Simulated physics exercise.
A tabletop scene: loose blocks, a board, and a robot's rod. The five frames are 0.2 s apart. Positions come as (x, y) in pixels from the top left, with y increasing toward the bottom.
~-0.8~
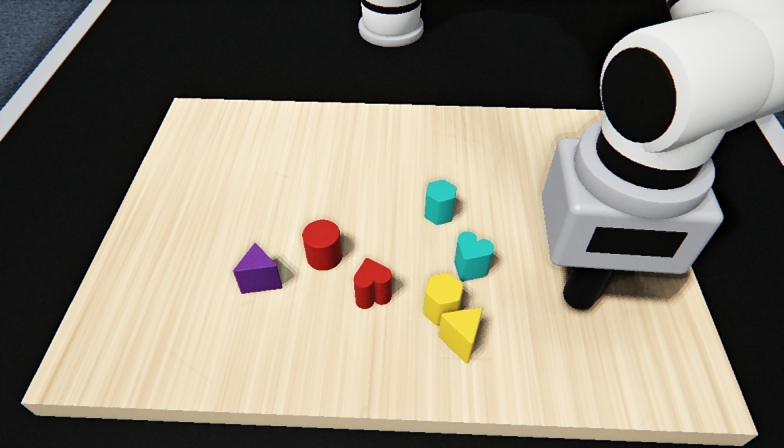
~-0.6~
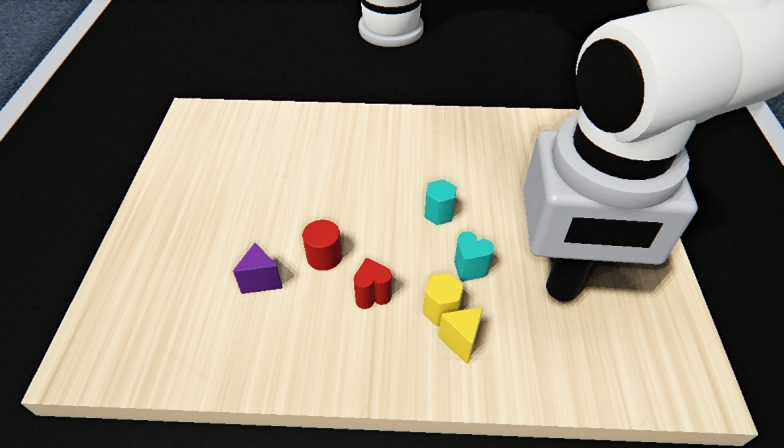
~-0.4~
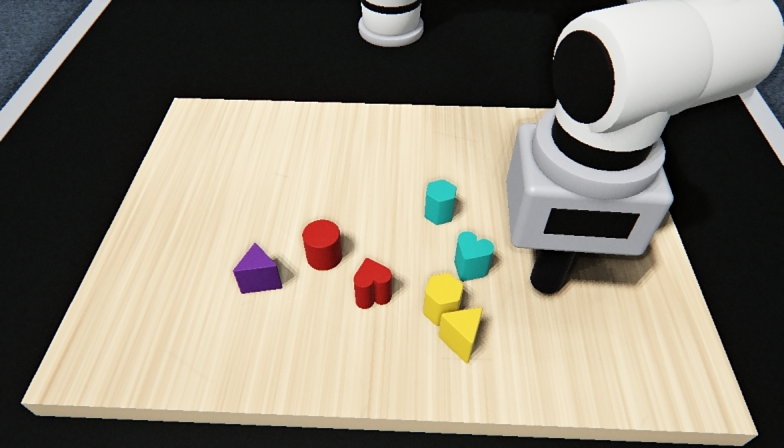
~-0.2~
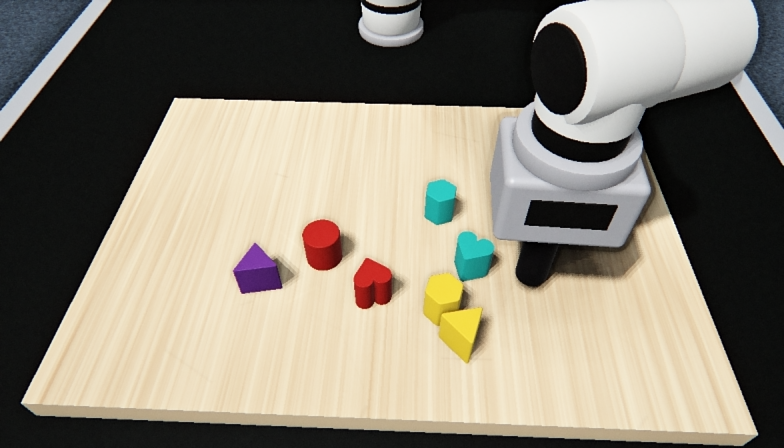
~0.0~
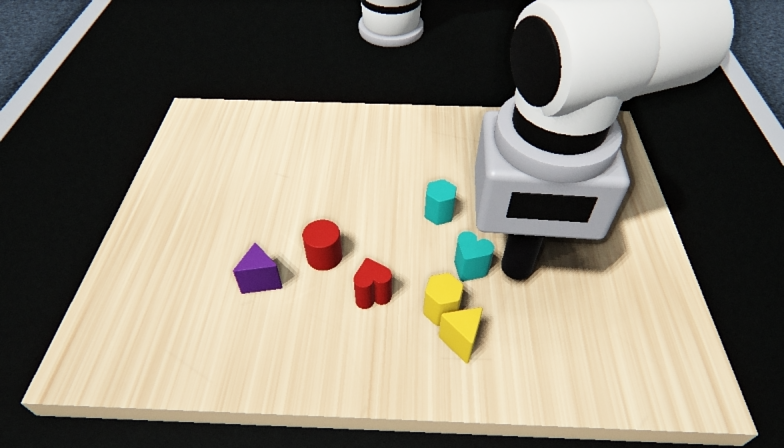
A white and grey robot arm with a dark rod at its lower end reaches over the right side of a pale wooden board, seen from above at an angle. Purple and red blocks lie left of centre, with turquoise and yellow ones to their right, all on the board against a black surface. The arm glides steadily left and slightly back, bringing the rod beside the turquoise heart, while the blocks and view stay still.
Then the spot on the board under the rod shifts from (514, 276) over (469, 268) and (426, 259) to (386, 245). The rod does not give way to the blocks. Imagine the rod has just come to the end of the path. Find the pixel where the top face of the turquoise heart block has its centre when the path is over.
That would be at about pixel (352, 224).
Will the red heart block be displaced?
Short answer: No.
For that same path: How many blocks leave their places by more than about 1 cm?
It should be one, as far as I can tell.
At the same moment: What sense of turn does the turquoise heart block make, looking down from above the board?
It spins against the clock.
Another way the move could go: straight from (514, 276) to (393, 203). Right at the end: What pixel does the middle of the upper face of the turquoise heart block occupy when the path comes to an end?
Around pixel (443, 239).
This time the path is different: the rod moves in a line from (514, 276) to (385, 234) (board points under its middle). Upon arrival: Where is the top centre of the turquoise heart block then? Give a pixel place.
I'd expect the centre of its top face to be at (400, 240).
On the path given first. One third of the way, rod (470, 261); turquoise heart block (438, 239).
Two thirds of the way, rod (426, 251); turquoise heart block (393, 230).
At the end, rod (386, 238); red circular block (318, 233); red heart block still; yellow hexagonal block still; turquoise heart block (352, 224), turned 30° anticlockwise.
